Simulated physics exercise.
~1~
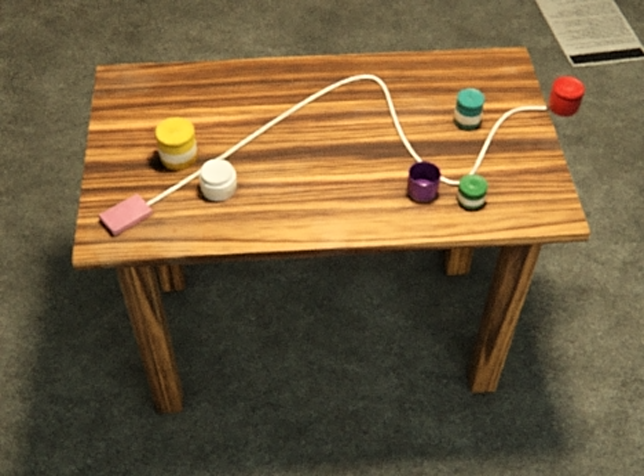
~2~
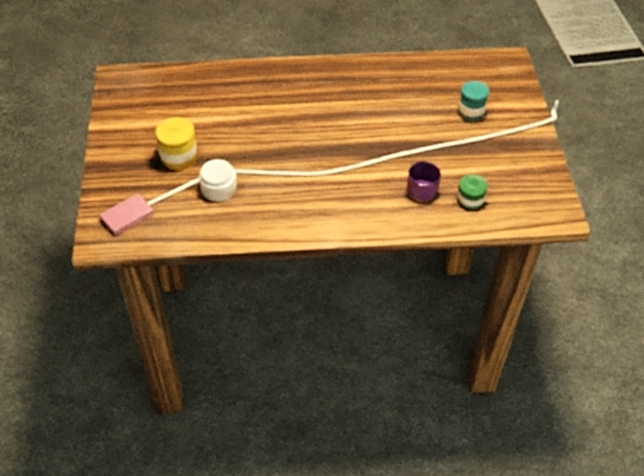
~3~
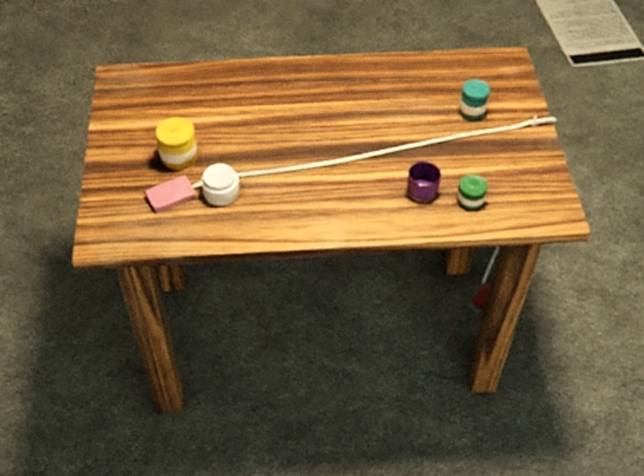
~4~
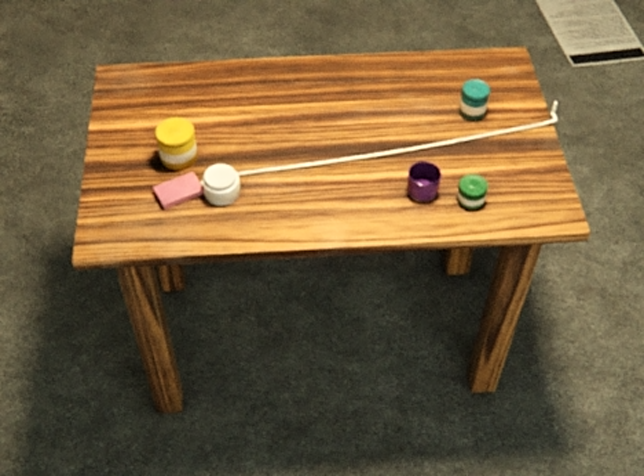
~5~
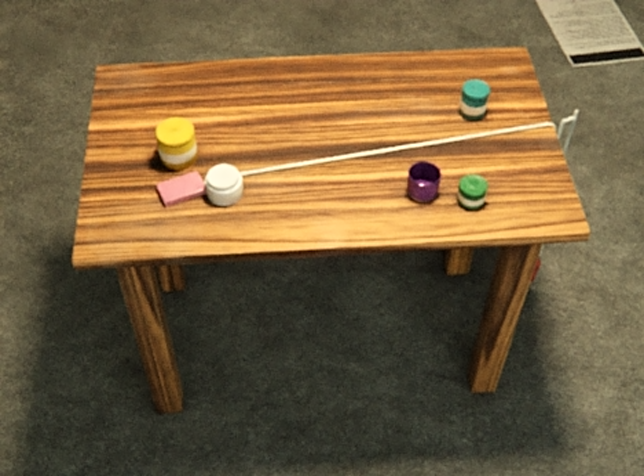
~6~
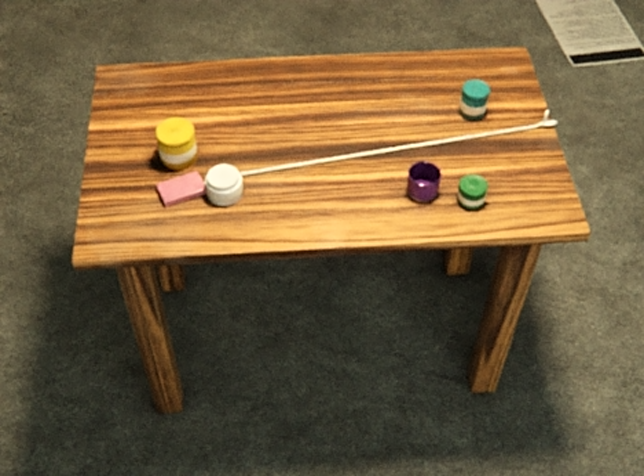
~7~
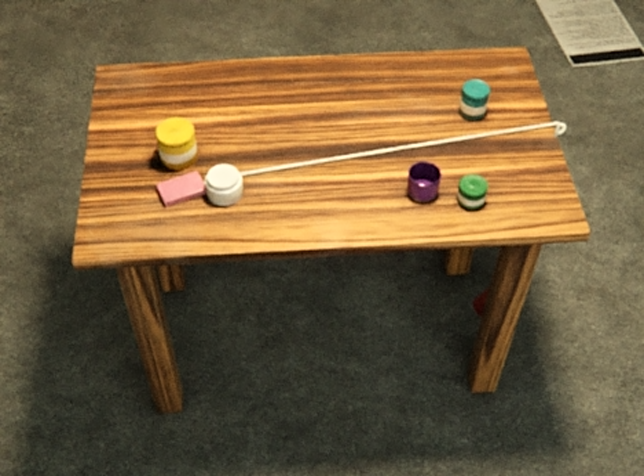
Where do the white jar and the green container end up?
Both are still on top of the table, with the white jar on the left beside the pink block and the green container on the right near the purple cup.
